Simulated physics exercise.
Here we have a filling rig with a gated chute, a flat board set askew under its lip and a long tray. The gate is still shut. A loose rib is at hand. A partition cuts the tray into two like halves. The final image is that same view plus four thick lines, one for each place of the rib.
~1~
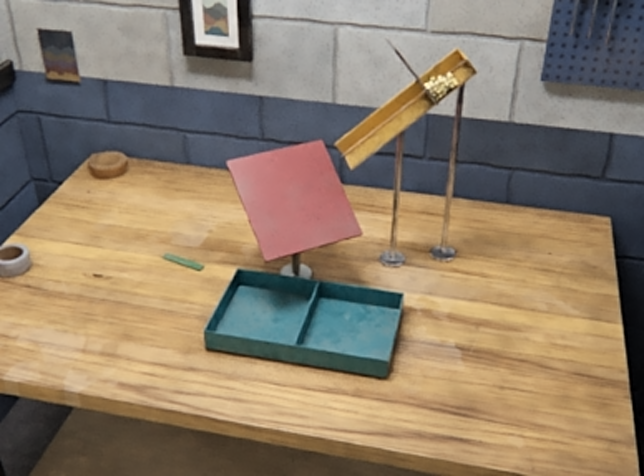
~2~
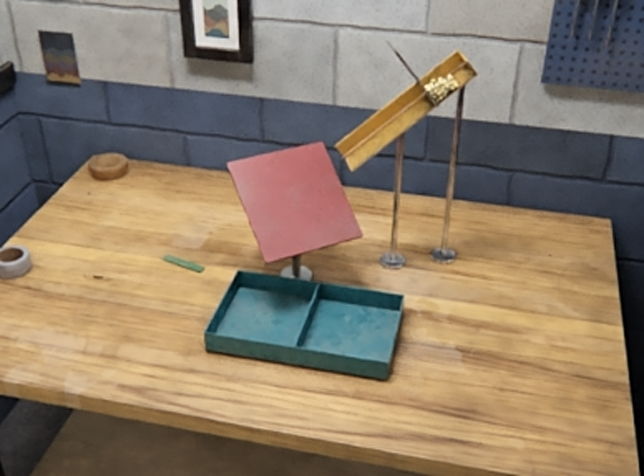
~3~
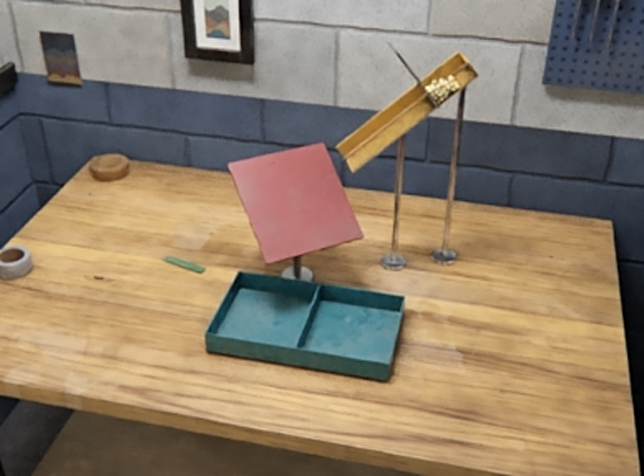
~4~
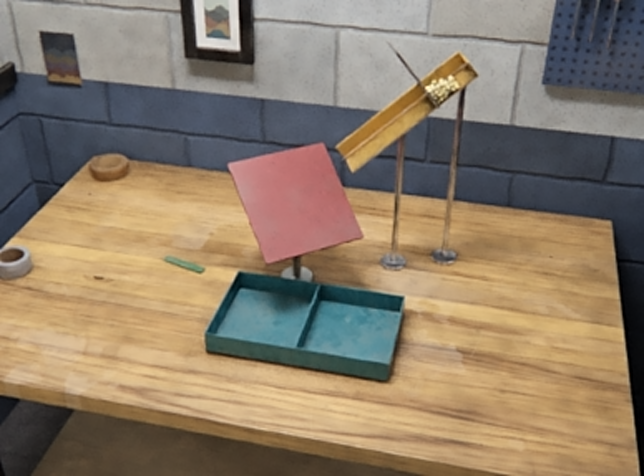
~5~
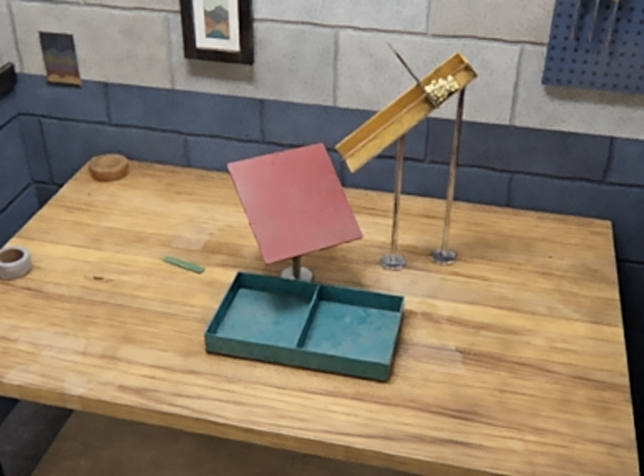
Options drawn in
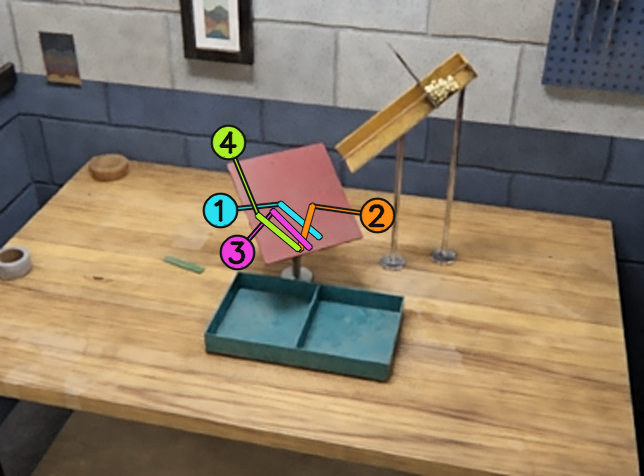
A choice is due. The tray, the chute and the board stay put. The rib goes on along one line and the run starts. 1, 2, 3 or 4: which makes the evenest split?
It is 2.
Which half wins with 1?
The right half.
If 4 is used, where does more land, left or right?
More lands on the right.
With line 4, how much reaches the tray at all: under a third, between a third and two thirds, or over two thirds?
Line 4 gives over two thirds.
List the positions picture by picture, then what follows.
Load behind the gate at (439, 87), soya beans; lip of the chute at (348, 163), sloping fairly steeply, in the first picture.
Middle of the board at (295, 199), tilted fairly steeply; middle of its low edge at (316, 249); of its high edge at (276, 152), in the second picture.
Front corners of the tray at (205, 333) and (388, 363); front end of its middle wall at (295, 348), in the third picture.
Middle of the load at (440, 90); lip at (350, 166), in the fourth picture.
Middle of the load at (440, 90); lip at (349, 166), in the fifth picture.
On the marked copy, line 1 from (280, 204) to (319, 236); line 2 from (312, 206) to (300, 248); line 3 from (273, 211) to (309, 247); line 4 from (258, 215) to (297, 248).
If 1 is chosen, of what is caught, a small part in the left half, nearly all in the right.
If 2 is chosen, of what is caught, about half in the left half, about half in the right.
If 3 is chosen, of what is caught, a stray few in the left half, nearly all in the right.
If 4 is chosen, of what is caught, a small part in the left half, nearly all in the right.
